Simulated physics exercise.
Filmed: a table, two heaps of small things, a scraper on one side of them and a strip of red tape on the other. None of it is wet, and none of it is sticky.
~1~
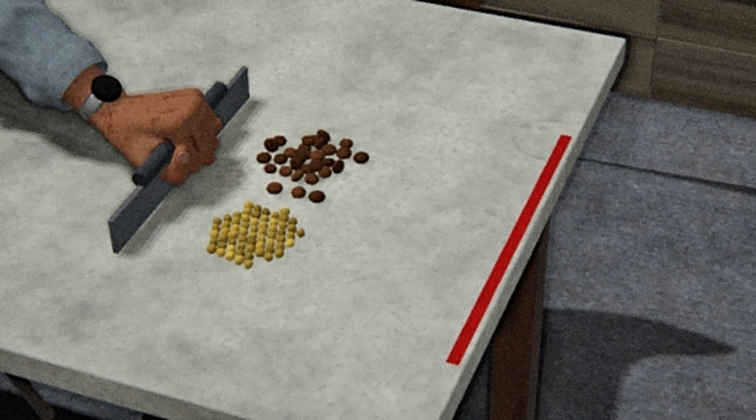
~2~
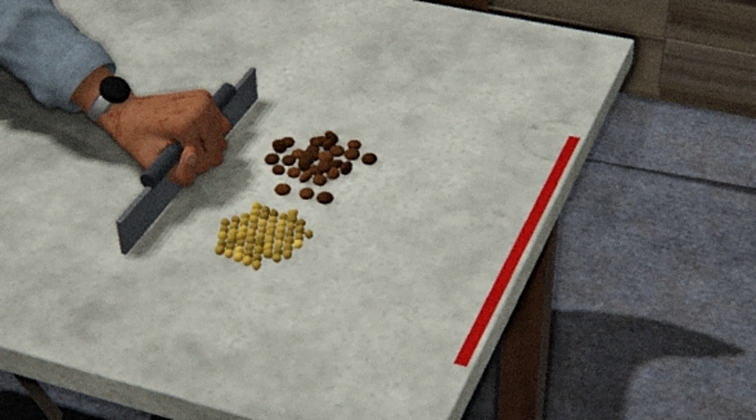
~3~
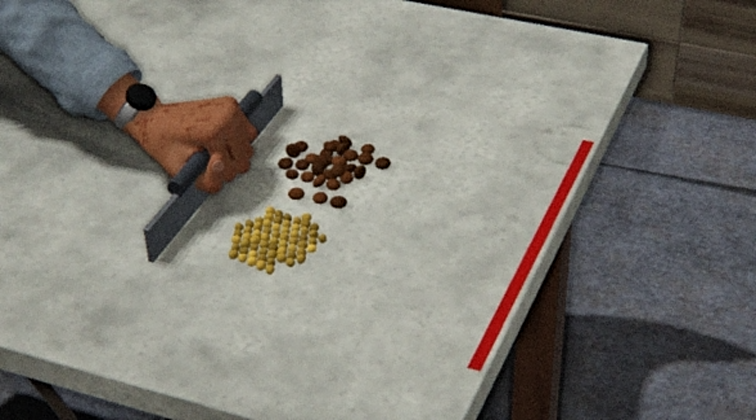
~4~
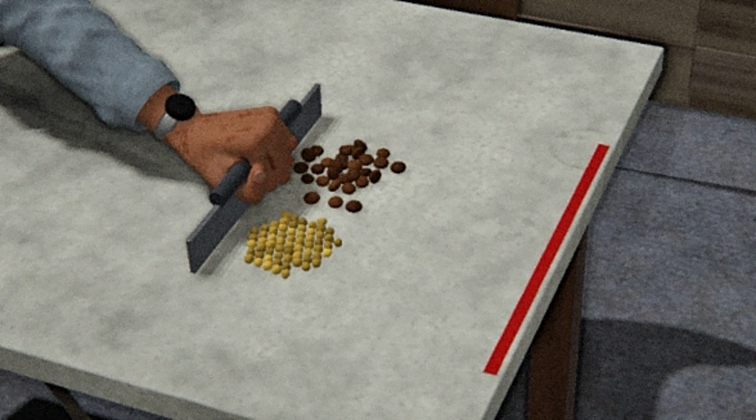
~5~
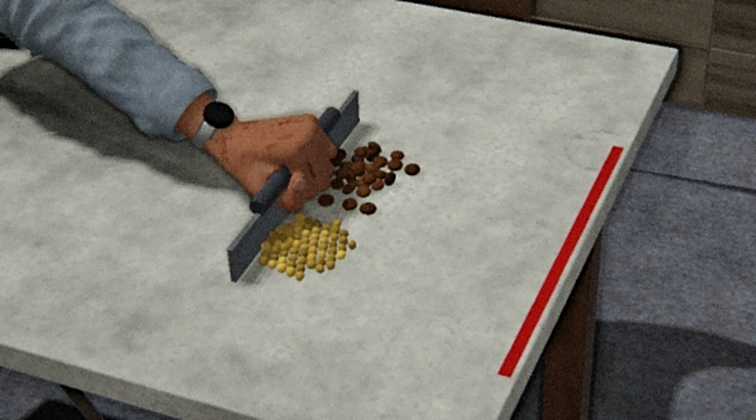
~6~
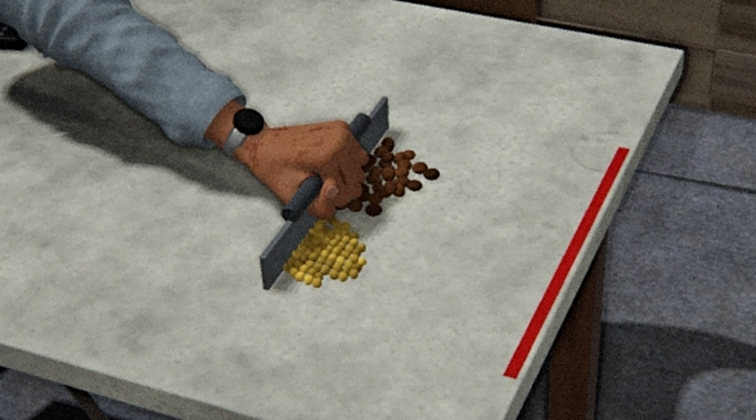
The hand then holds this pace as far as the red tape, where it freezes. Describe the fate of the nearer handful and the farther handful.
Result: The nearer handful is partly pushed off, the farther handful is partly pushed off.
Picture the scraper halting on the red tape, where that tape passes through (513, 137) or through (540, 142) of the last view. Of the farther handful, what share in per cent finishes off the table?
Some 0 in a hundred, then some 0 in a hundred.
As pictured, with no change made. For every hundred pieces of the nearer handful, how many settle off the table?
Share at rest: Near 100 per cent.
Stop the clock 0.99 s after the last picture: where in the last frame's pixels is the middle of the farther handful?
Near (495, 201).
Then, 0.99 s after the last picture, scraper still moving, near (453, 198); nearer handful all on the table, its front near (484, 281); farther handful all on the table, its front near (527, 207).
Then, 1.99 s after the last picture, scraper stopped at the red tape; nearer handful most over the edge; farther handful most over the edge.
Then, 2.27 s after the last picture, scraper stopped at the red tape; nearer handful nearly all over the edge; farther handful all over the edge.
At rest, scraper stopped at the red tape; nearer handful nearly all over the edge; farther handful all over the edge.
